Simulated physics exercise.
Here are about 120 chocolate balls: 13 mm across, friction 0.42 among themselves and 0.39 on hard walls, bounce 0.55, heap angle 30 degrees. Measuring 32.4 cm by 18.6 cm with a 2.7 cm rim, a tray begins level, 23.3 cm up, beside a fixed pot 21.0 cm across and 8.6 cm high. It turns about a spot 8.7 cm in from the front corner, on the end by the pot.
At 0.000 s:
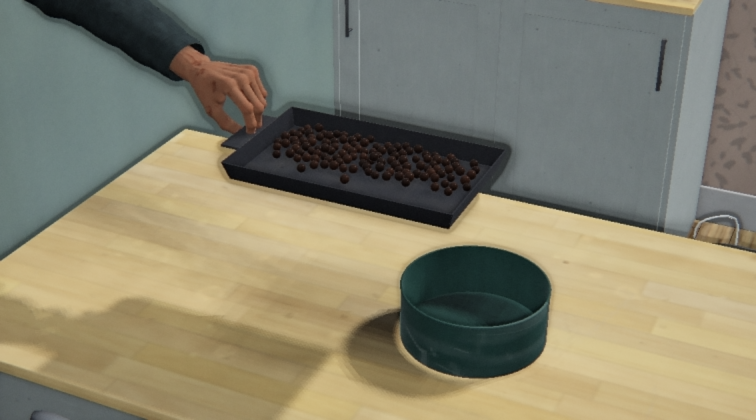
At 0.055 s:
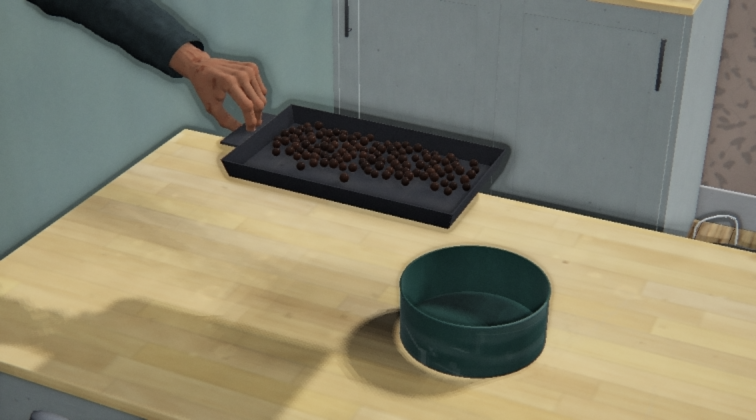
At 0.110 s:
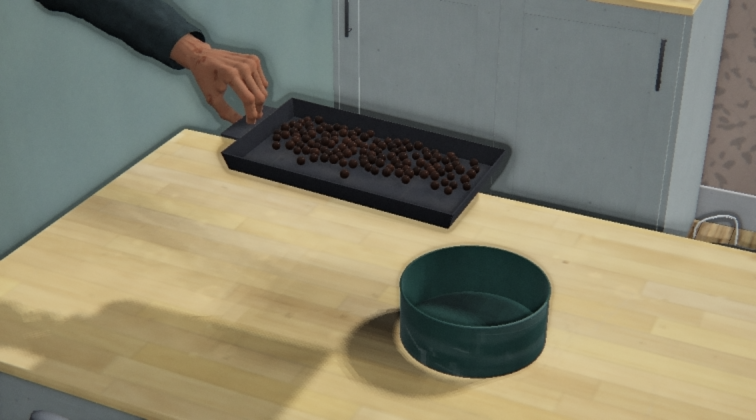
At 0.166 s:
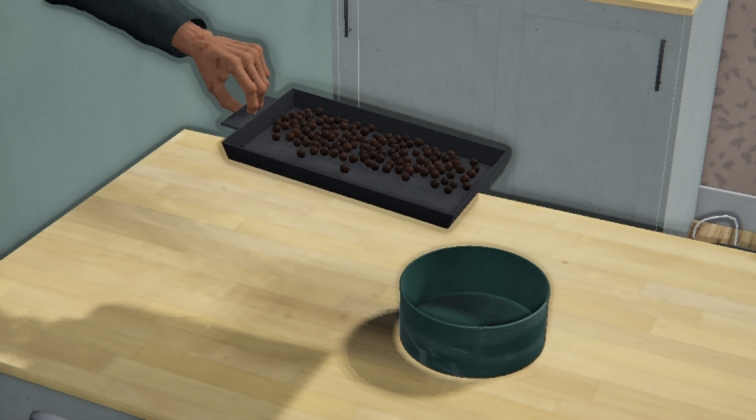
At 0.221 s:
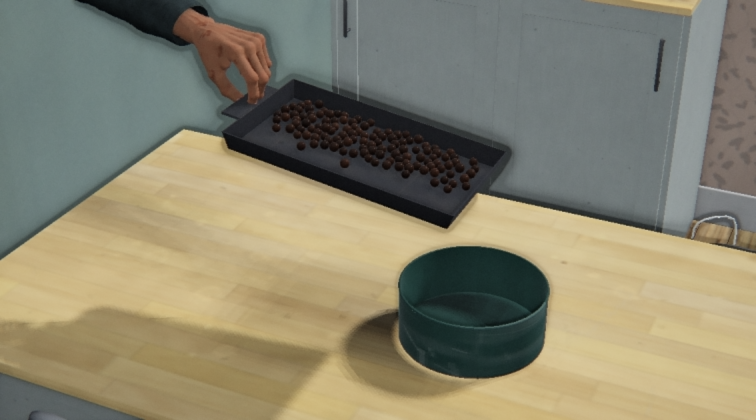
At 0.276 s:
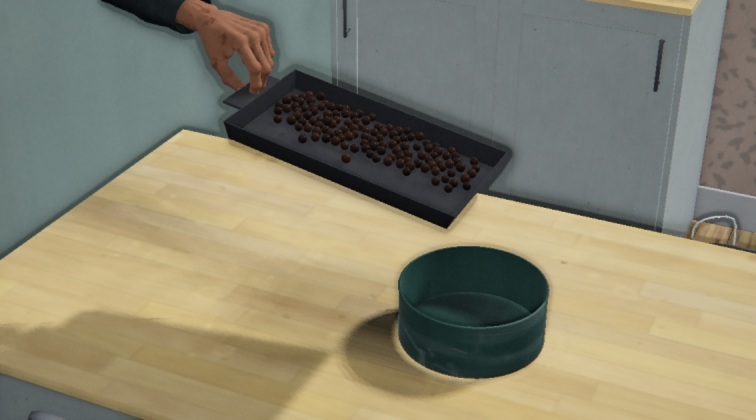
A hand at the left held a dark tray of brown chocolate balls on a wooden counter and slowly raised its left end, while the balls and the green pot in front stayed nearly still.
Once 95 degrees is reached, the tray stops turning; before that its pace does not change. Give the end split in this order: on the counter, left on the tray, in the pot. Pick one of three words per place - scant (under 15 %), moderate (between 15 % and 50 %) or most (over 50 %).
My call is counter: Moderate, tray: Scant, pot: Most.
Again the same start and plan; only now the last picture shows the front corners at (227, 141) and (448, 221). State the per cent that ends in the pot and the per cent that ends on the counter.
Pot: 25, counter: 75.
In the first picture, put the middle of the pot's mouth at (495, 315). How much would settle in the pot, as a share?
Estimate: ~ 70 %.
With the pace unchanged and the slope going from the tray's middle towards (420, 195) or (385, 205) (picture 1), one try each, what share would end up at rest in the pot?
Roughly 45 % for the first direction, roughly 30 % for the second.
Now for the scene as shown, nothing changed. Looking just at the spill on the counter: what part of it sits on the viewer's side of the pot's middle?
About 50 per cent.
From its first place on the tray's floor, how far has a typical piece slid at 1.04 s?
Around 13 centimetres.
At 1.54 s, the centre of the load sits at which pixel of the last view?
Load centre: About (479, 170) px.
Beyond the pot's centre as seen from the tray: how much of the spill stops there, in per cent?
I'd put it close to 100 per cent.
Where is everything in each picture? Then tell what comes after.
Tray tilt 0 degrees, front corners at (229, 161) and (449, 211); middle of the pieces at (363, 157); pot at (476, 284), in the first frame.
Tray tilt 1 degrees, front corners at (228, 158) and (449, 210); middle of the pieces at (363, 156), in the second frame.
Tray tilt 3 degrees, front corners at (229, 151) and (449, 211); middle of the pieces at (363, 152), in the third frame.
Tray tilt 5 degrees, front corners at (229, 141) and (450, 211), lowest corner right back; middle of the pieces at (364, 147), in the fourth frame.
Tray tilt 8 degrees, front corners at (230, 131) and (450, 211), lowest corner right back; middle of the pieces at (364, 142), in the fifth frame.
Tray tilt 11 degrees, front corners at (231, 121) and (451, 211), lowest corner right back; middle of the pieces at (365, 137); pot at (474, 285). The tray's pace is about 50 degrees a second, in the sixth frame.
After 1.04 s, tilt 50 degrees; the tray holds 100 %, the pot 0 %.
After 1.54 s, tilt 76 degrees; the tray holds 95 %, the pot 0 %.
Then, at 2.12 s, tilt 95 degrees; the tray holds 0 %, the pot 65 %.
At rest (3.1 s), counter 30 %, tray 0 %, pot 70 %.
